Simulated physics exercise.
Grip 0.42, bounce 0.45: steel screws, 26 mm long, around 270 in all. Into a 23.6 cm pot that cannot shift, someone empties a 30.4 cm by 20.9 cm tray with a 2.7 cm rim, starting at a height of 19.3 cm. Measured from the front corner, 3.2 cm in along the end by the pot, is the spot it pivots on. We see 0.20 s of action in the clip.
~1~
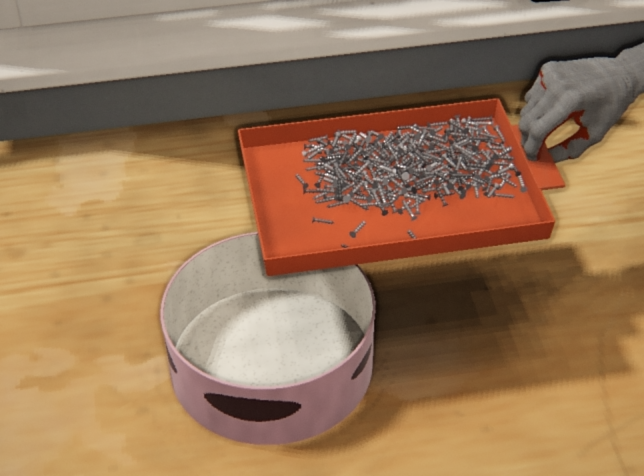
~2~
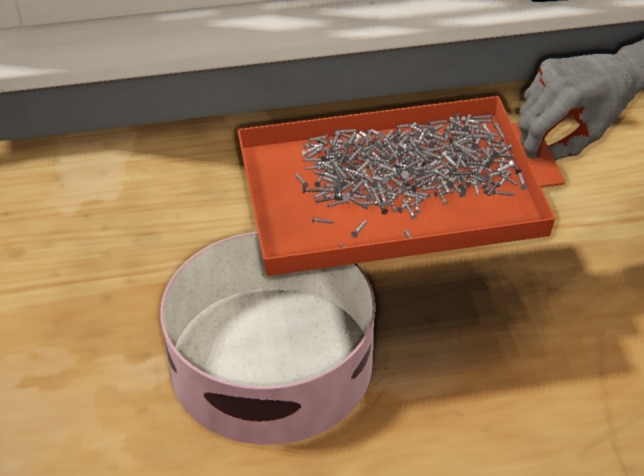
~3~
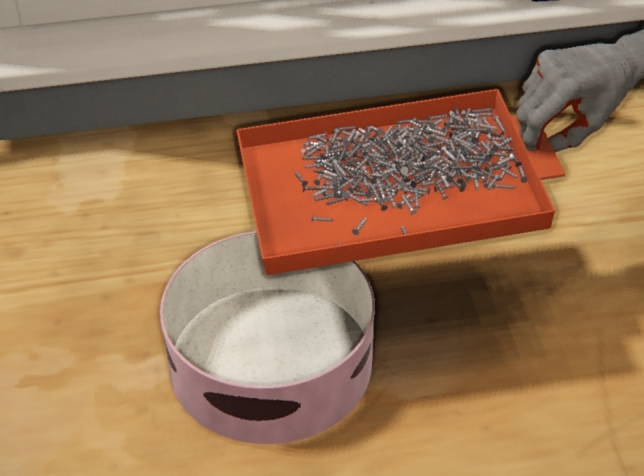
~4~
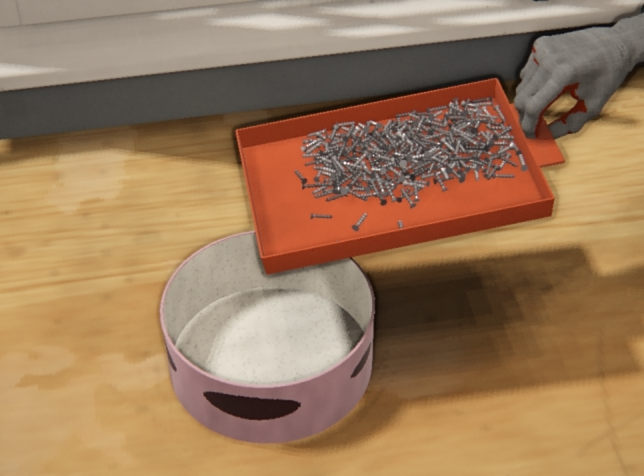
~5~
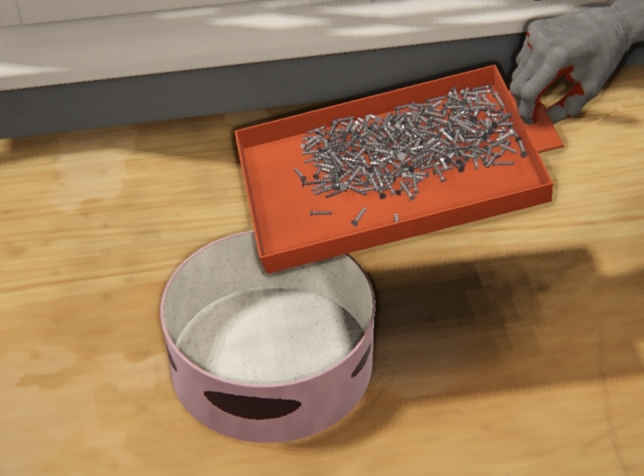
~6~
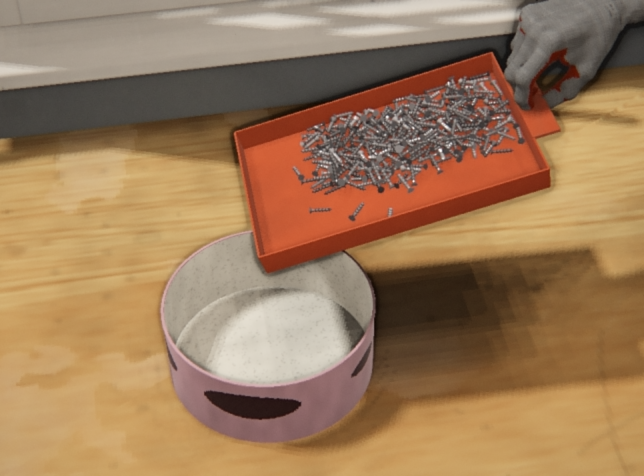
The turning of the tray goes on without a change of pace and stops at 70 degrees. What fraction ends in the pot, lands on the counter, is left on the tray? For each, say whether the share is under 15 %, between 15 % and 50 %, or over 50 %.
Result: Pot: A decent amount of the load; counter: A decent amount of the load; tray: A decent amount of the load.
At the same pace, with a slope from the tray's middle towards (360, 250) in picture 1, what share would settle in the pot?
My guess is roughly 40 percent.
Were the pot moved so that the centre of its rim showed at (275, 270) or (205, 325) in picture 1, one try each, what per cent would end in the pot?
I'd say close to 35 percent for the first spot and 20 percent for the second.
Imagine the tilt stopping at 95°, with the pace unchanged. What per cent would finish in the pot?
40 percent.
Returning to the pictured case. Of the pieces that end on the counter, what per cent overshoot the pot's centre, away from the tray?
It comes to near 100 percent.
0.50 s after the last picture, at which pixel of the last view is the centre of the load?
Estimated centre of load: Around (256, 160).
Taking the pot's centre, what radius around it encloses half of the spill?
Close to 18 cm, give or take.
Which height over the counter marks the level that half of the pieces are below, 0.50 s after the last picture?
Around 22 cm up.
Then, 0.30 s after the last picture, tilt 41 degrees; the tray holds 100 %, the pot 0 %.
Then, 0.50 s after the last picture, tilt 60 degrees; the tray holds 100 %, the pot 0 %.
Then, 0.82 s after the last picture, tilt 70 degrees; the tray holds 50 %, the pot 20 %.
In the end, pot 25 %, counter 40 %, tray 35 %.
